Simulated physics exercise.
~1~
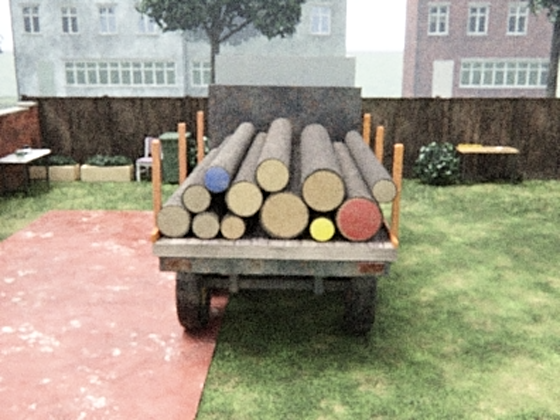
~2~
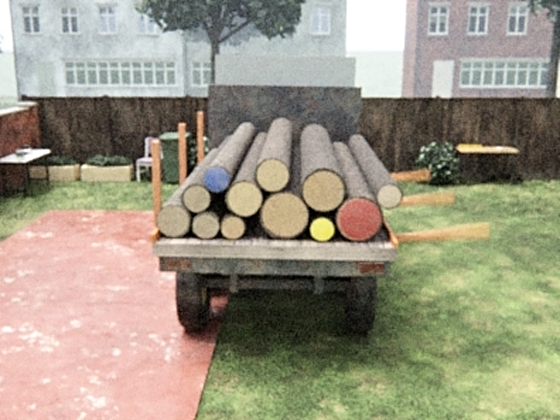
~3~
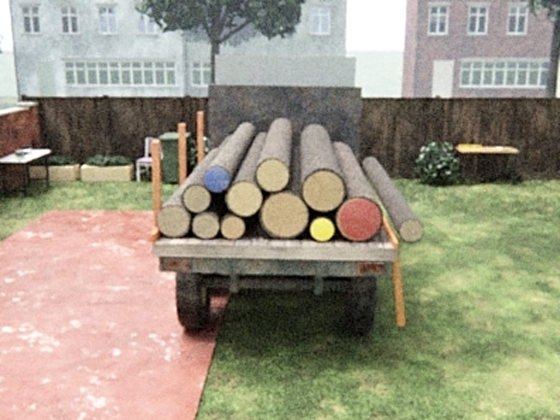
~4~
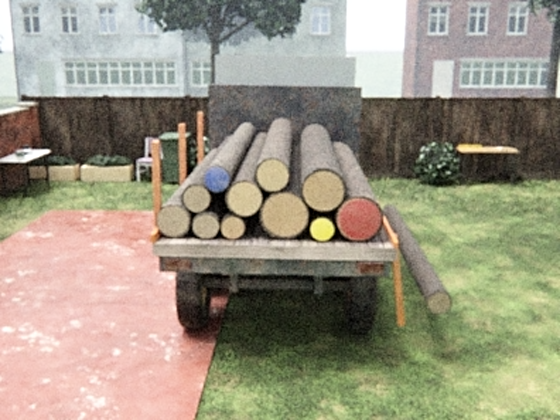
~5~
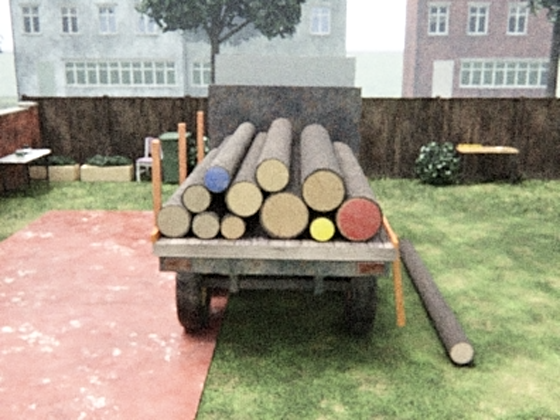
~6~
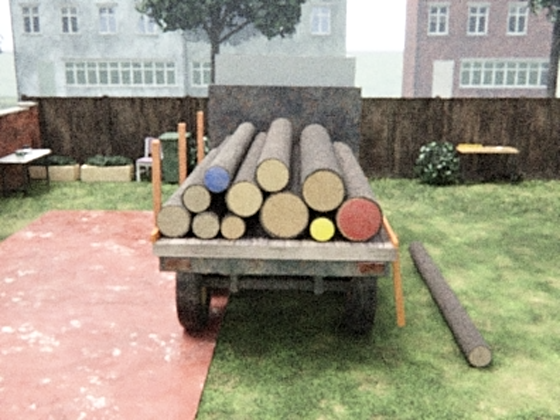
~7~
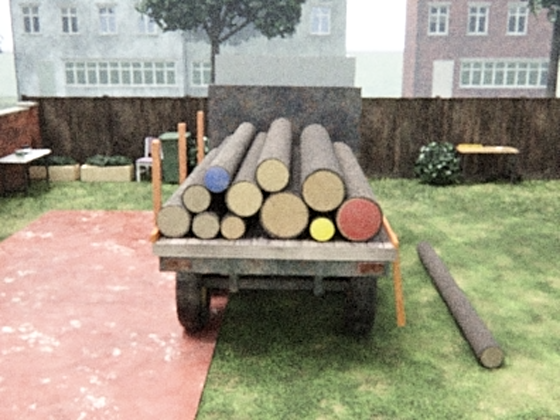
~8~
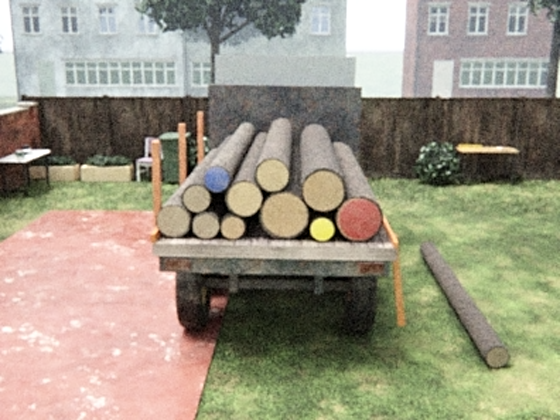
The orange posts on the right side of a parked flatbed lorry swung out and down, and one log rolled off the pile, dropped onto the grass and rolled a little farther right before stopping, while the rest stayed stacked on the deck.
